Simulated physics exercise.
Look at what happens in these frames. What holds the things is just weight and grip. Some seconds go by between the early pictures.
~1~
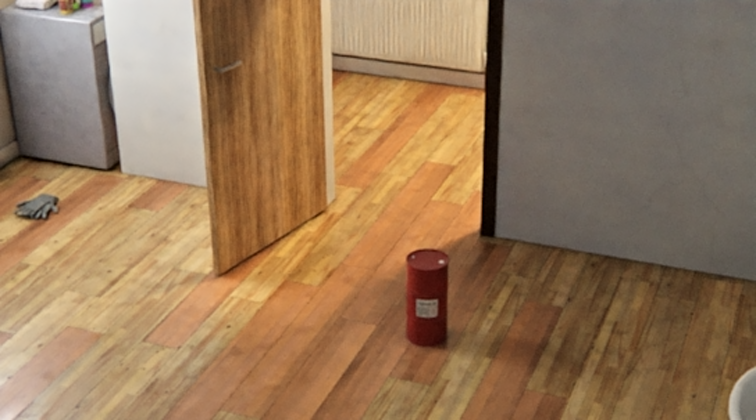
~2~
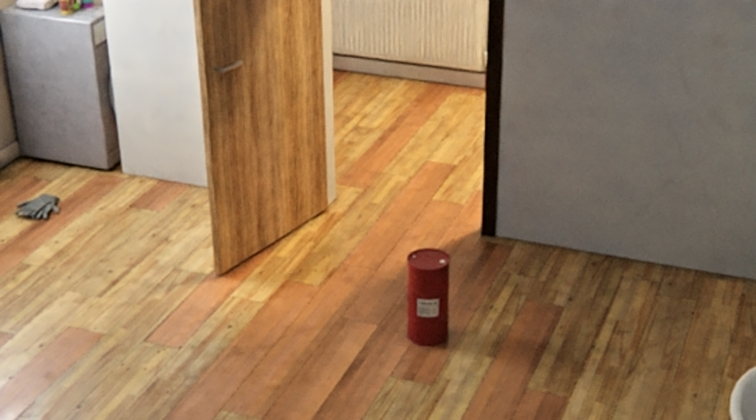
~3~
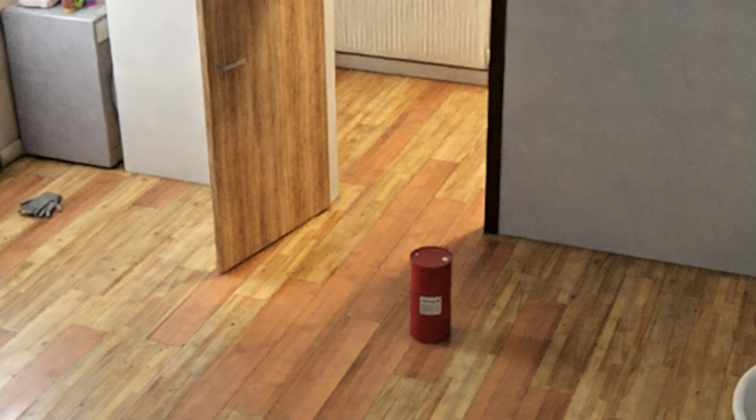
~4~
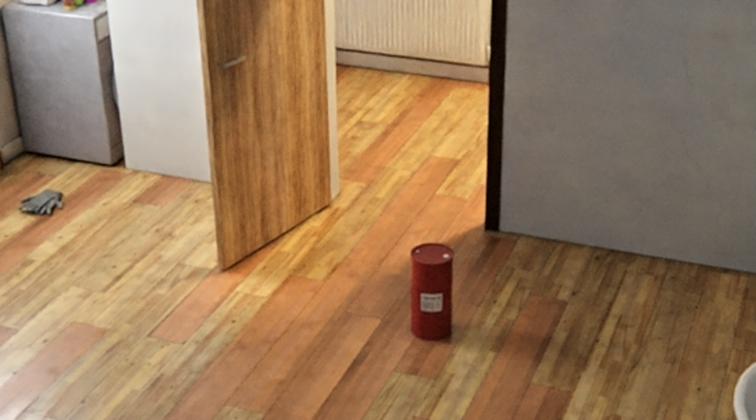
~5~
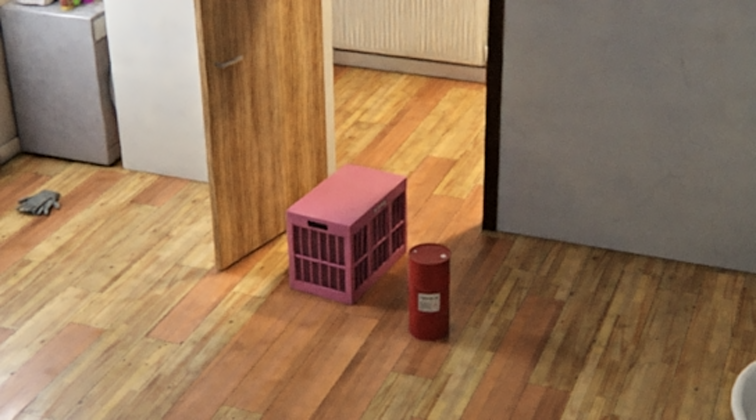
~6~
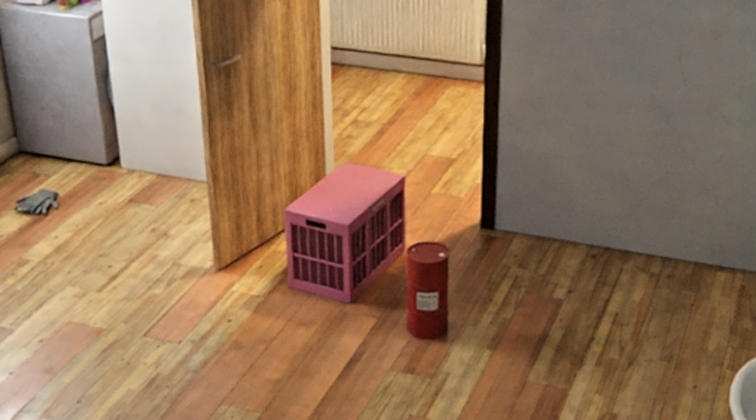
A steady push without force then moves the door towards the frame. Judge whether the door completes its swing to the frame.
The door ends up partly open.
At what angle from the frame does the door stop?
Some 75°.
Then, 0.40 s on from there, door 96° open.
Then, 0.60 s on from there, door 84° open.
Then, 0.70 s on from there, door 78° open.
In the end, door 77° open; both unmoved. At the end, from the last picture's camera, pink chest near (350, 231).
